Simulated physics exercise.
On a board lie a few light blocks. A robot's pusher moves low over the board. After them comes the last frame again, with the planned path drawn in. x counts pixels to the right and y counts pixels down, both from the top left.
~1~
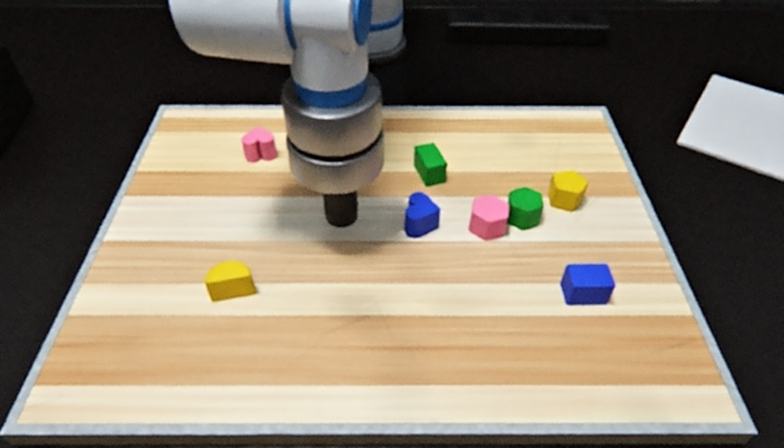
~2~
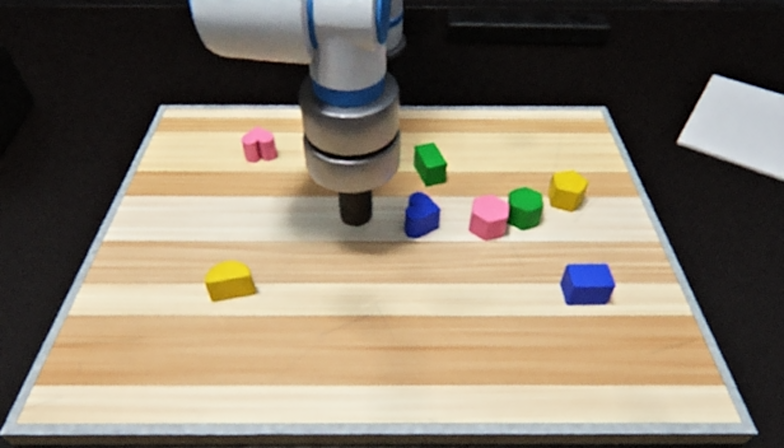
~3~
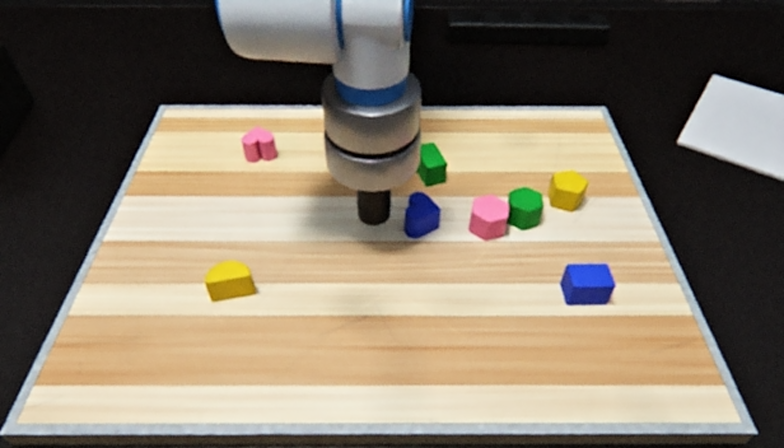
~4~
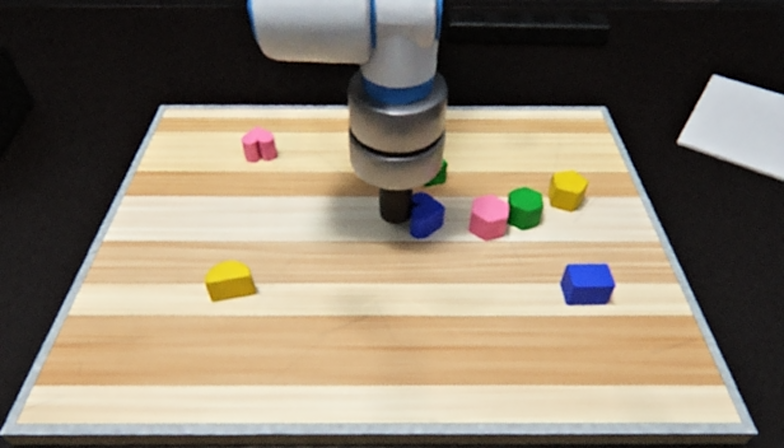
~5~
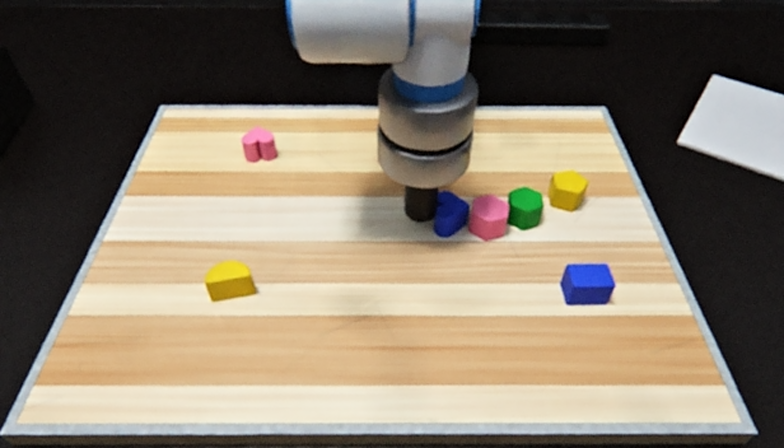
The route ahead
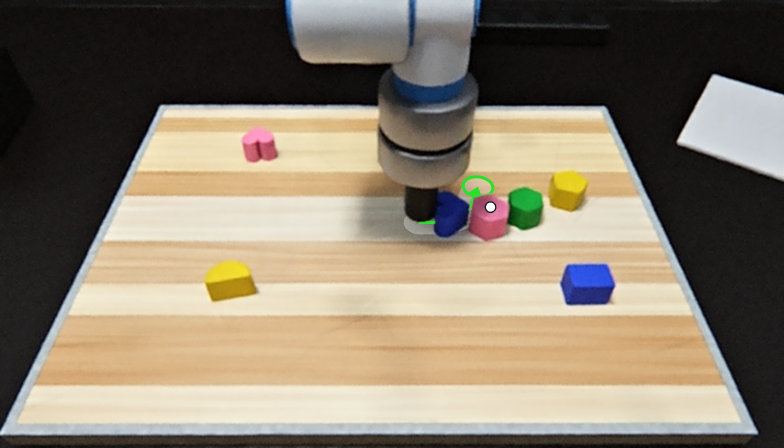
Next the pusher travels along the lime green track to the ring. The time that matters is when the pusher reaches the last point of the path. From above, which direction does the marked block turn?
Clockwise.
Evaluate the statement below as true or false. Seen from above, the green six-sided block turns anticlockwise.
True
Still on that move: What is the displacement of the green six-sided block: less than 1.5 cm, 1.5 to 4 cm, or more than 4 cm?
Goes 1.5 to 4 cm.
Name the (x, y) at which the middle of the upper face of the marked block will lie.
Roughly at (524, 213).
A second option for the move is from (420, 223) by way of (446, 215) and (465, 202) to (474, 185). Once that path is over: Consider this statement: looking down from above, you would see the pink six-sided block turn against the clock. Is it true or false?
The claim does not hold.
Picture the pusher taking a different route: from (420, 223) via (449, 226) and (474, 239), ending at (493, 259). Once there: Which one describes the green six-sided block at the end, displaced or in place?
The block moves away from its spot.
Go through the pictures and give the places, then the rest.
Pusher's lower end at (342, 217); green oblong at (431, 154); blue heart block at (421, 205); pink six-sided block at (491, 207); green six-sided block at (527, 198), in the first picture.
Pusher at (356, 216); blocks still, in the second picture.
Pusher at (374, 215); blocks still, in the third picture.
Pusher at (396, 213); blue heart block at (425, 205), in the fourth picture.
Pusher at (420, 212); green oblong hidden; blue heart block at (450, 204); pink six-sided block at (491, 207); green six-sided block at (527, 198), in the fifth picture.
Drawn move, from (420, 223) by way of (451, 221) and (470, 206) to (478, 187); the dot is on the pink six-sided block.
What follows on the original path. One third of the way, pusher at (452, 210); blue heart block at (482, 202); pink six-sided block at (517, 212), turned 25° clockwise; green six-sided block at (543, 198), turned 40° anticlockwise.
Two thirds of the way, pusher at (472, 194); blue heart block at (501, 193), turned 20° clockwise; pink six-sided block at (524, 213), turned 40° clockwise; green six-sided block at (549, 197), turned 55° anticlockwise.
At the end, pusher at (480, 176); green oblong still; blue heart block at (502, 192), turned 25° clockwise; pink six-sided block at (524, 213), turned 40° clockwise; green six-sided block at (549, 197), turned 55° anticlockwise.
